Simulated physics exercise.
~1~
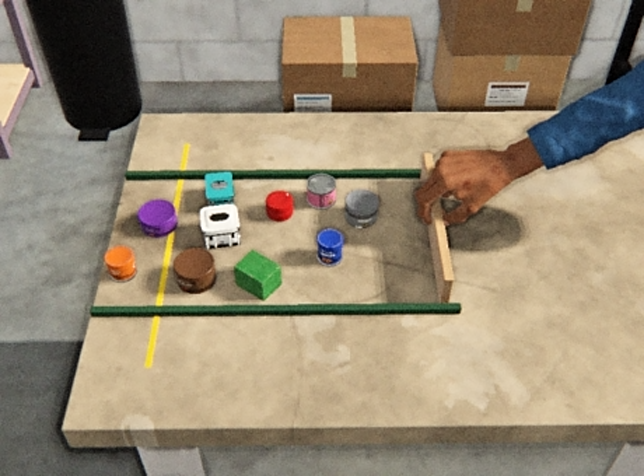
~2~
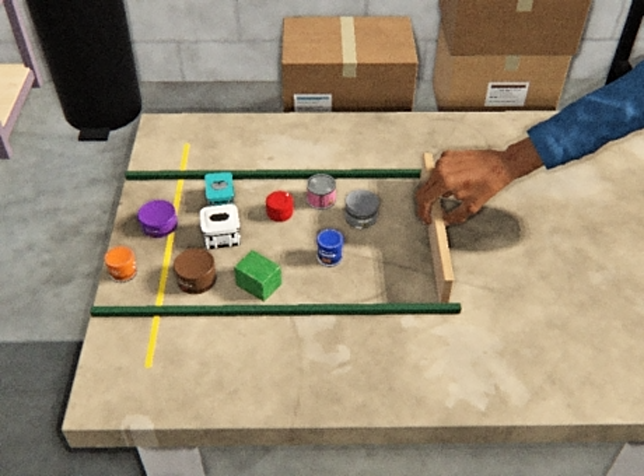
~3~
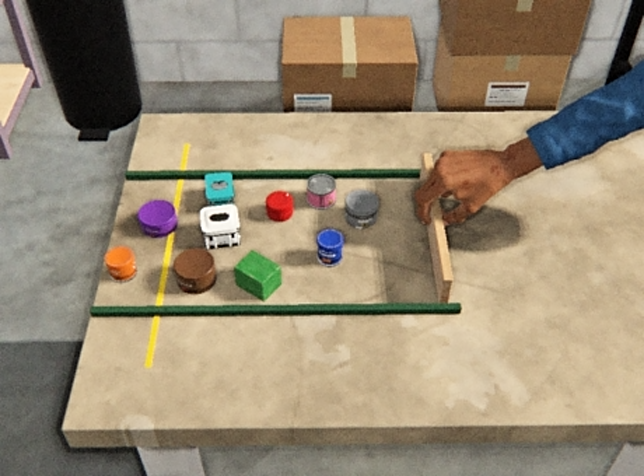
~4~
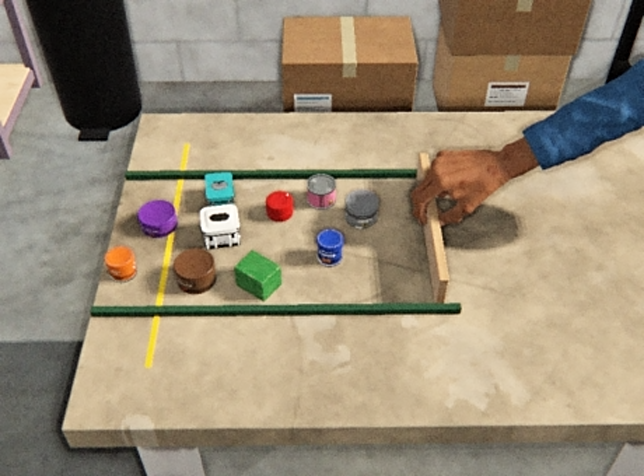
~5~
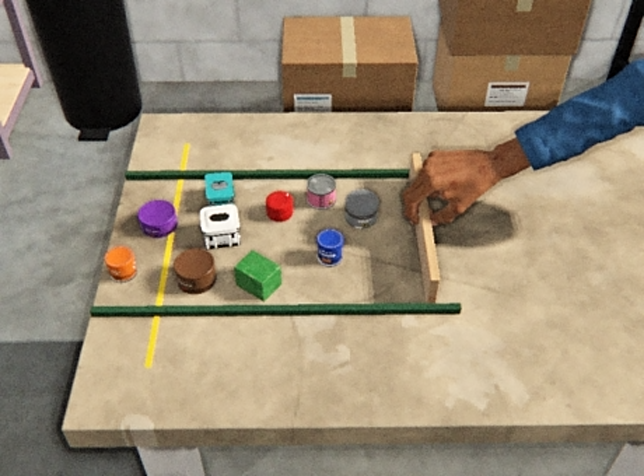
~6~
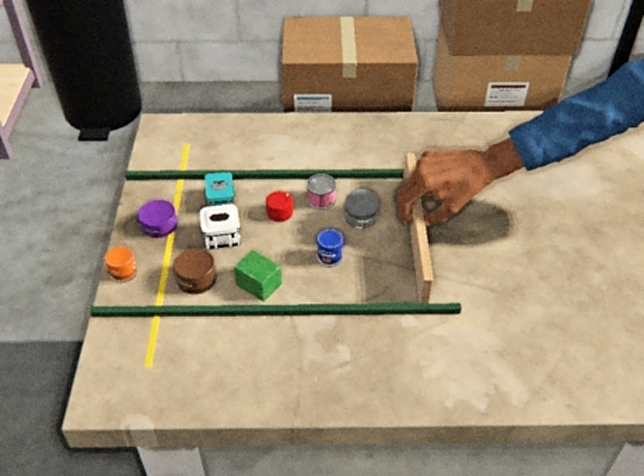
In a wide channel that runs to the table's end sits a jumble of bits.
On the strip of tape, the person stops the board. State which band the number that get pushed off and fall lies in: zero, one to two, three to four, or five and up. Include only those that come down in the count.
The pieces that topple off will total fewer than three but at least one.
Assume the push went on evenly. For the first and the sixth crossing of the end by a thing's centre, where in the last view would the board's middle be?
I'd say close to (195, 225), and after that close to (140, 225).
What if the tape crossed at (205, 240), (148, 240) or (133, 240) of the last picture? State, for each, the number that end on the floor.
In order: 0, 5 and 6.
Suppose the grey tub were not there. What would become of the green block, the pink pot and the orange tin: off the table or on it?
The green block remains - the pink pot remains - the orange tin ends up below.
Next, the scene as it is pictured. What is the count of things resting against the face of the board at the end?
At rest, 4 are in contact.
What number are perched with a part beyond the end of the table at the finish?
As for overhanging, the count is 3.
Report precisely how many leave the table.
Total count: 1.
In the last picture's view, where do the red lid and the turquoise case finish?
Red lid: About (136, 201); turquoise case: About (133, 182).
Soon after, none off yet; orange tin at rest near (121, 265); purple tub at rest near (158, 219); brown tub at rest near (196, 271).
In the end, the number that fall off is one or two; gone, orange tin.
